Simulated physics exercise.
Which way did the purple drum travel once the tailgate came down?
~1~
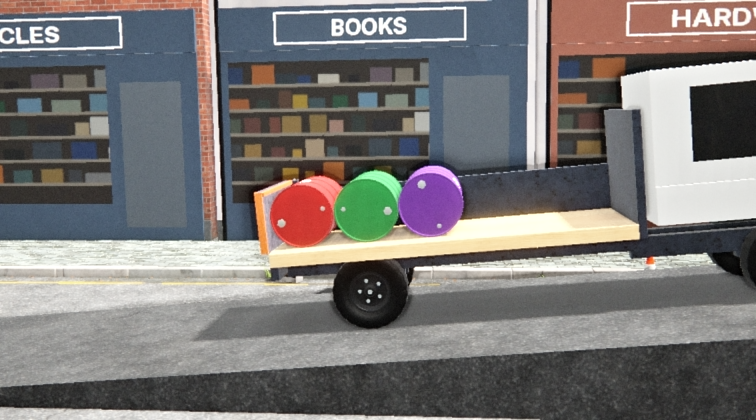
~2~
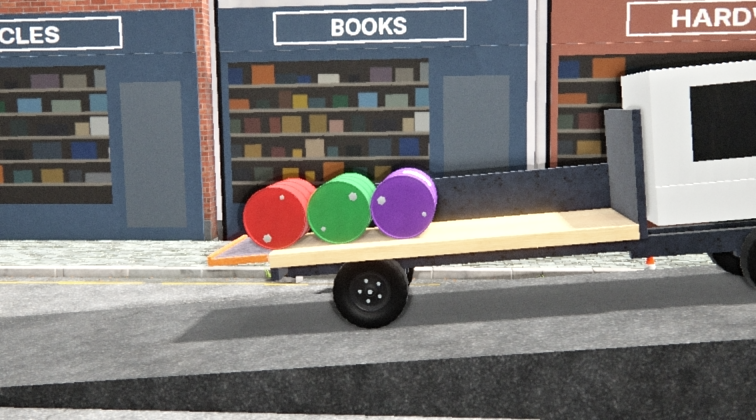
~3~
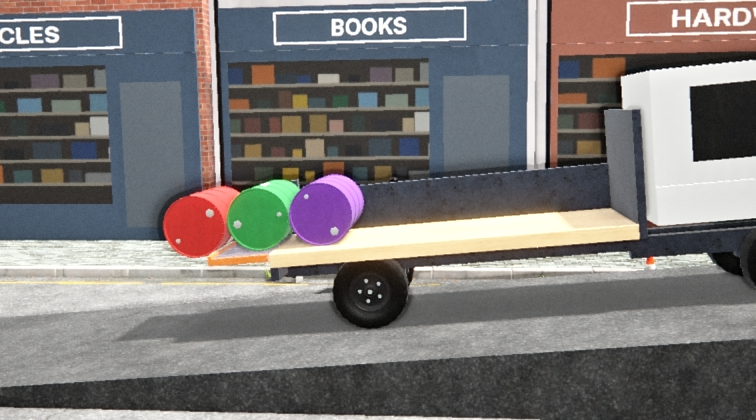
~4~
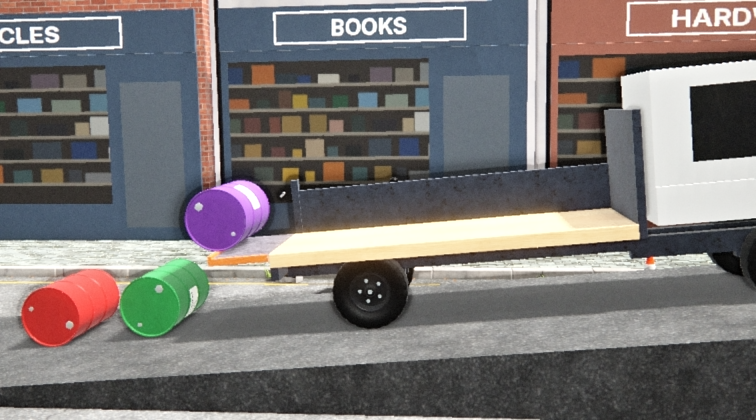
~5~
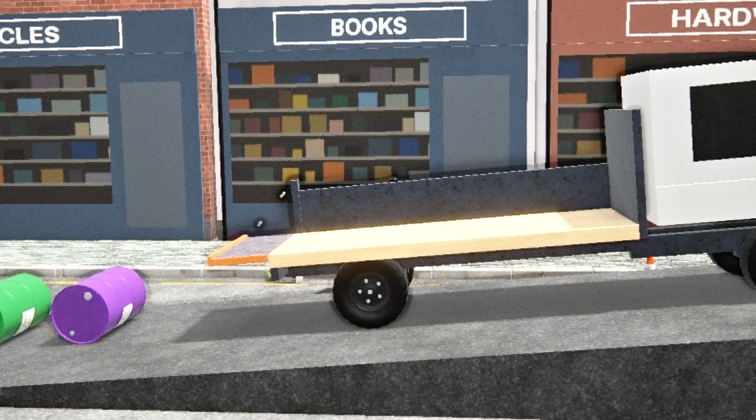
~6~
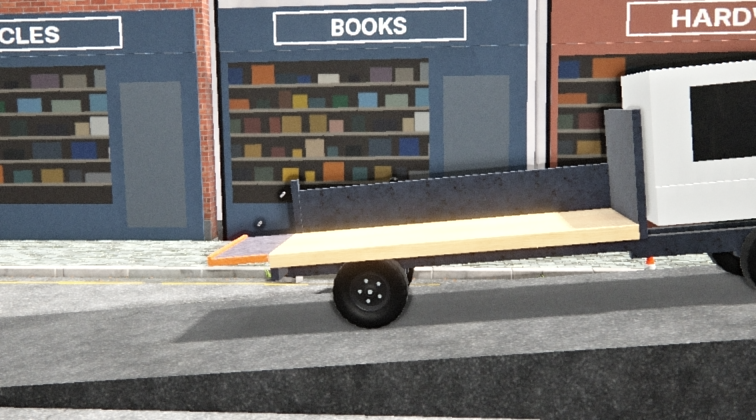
It moved to the left, rolling along the bed and off the back of the truck.
